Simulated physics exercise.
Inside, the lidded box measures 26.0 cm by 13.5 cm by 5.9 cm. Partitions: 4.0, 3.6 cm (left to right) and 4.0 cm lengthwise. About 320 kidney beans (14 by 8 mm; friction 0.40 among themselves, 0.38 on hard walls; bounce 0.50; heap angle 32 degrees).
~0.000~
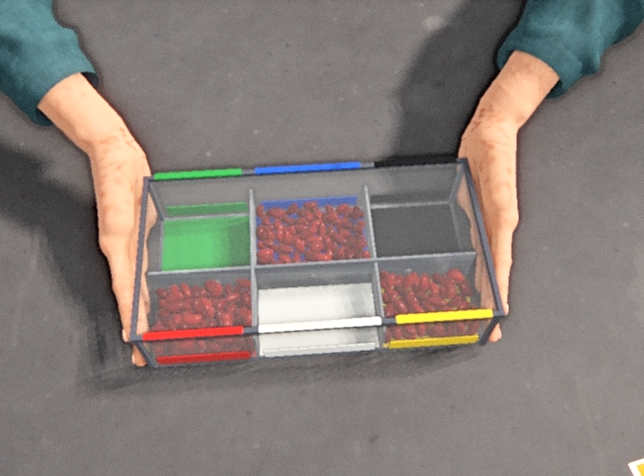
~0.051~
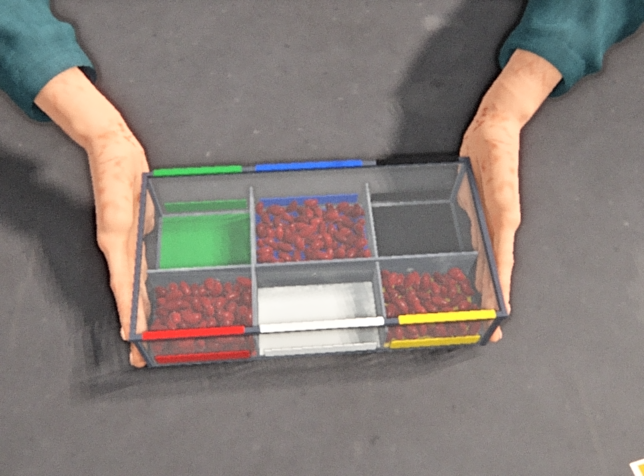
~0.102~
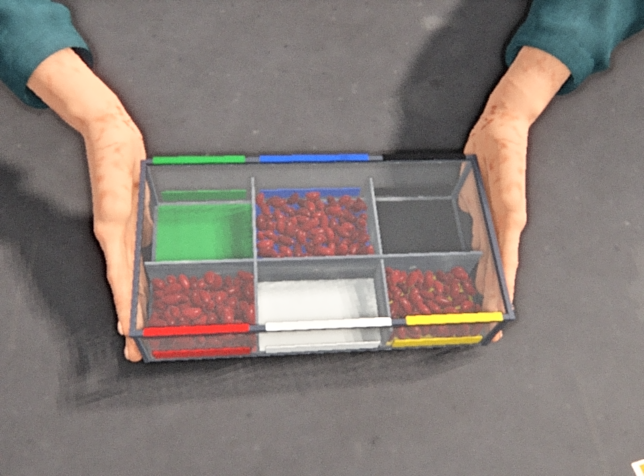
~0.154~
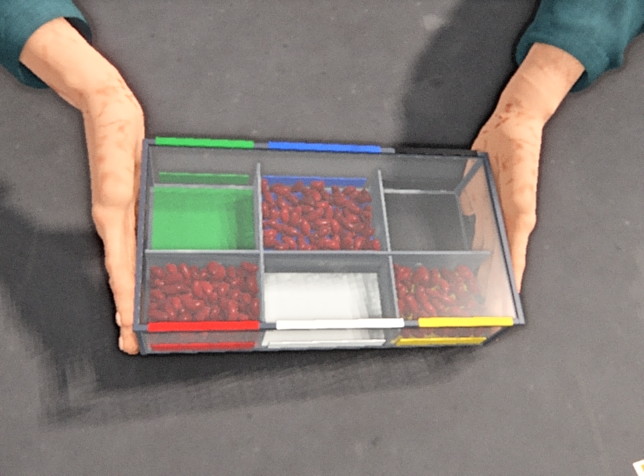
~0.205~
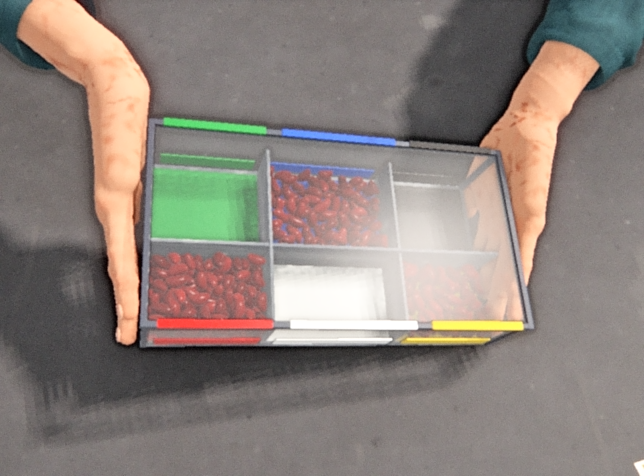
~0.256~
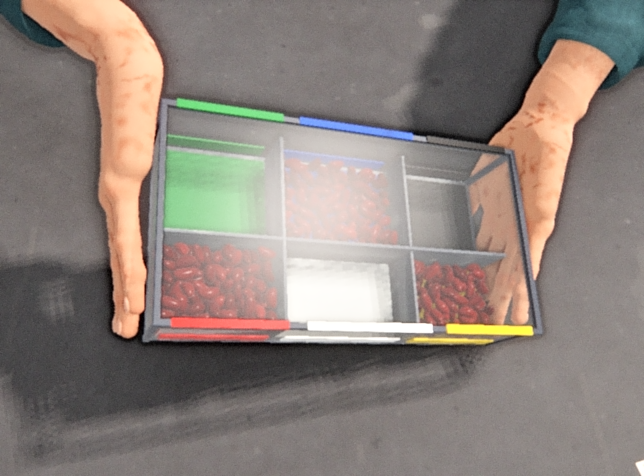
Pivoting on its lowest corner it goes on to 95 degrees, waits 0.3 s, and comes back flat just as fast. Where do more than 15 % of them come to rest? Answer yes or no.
Red compartment: Yes; blue compartment: No; green compartment: No; yellow compartment: Yes; white compartment: No; black compartment: No.
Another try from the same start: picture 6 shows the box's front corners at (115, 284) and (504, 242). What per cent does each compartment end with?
Red 15; blue 40; green 25; yellow 10; white 0; black 10.
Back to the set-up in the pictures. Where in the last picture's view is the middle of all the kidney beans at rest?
Around (419, 305).
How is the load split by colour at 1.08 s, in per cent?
Red 30, blue 10, green 0, yellow 50, white 5, black 5.
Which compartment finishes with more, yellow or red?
It is the yellow one.
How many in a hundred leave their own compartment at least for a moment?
Roughly 45 per cent.
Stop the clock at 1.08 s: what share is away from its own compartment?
About 30 per cent.
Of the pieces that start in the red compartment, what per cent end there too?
Roughly 60 per cent.
After 1.08 s, tilt 95 degrees; red 30 %, blue 10 %, yellow 50 %, white 5 %, black 5 %.
After 1.63 s, tilt 49 degrees; red 25 %, blue 5 %, yellow 55 %, white 5 %, black 10 %.
After 2.24 s, tilt 0 degrees; red 25 %, blue 5 %, yellow 55 %, white 5 %, black 10 %.
At rest (2.6 s), red 25 %, blue 5 %, green 0 %, yellow 55 %, white 5 %, black 10 %.
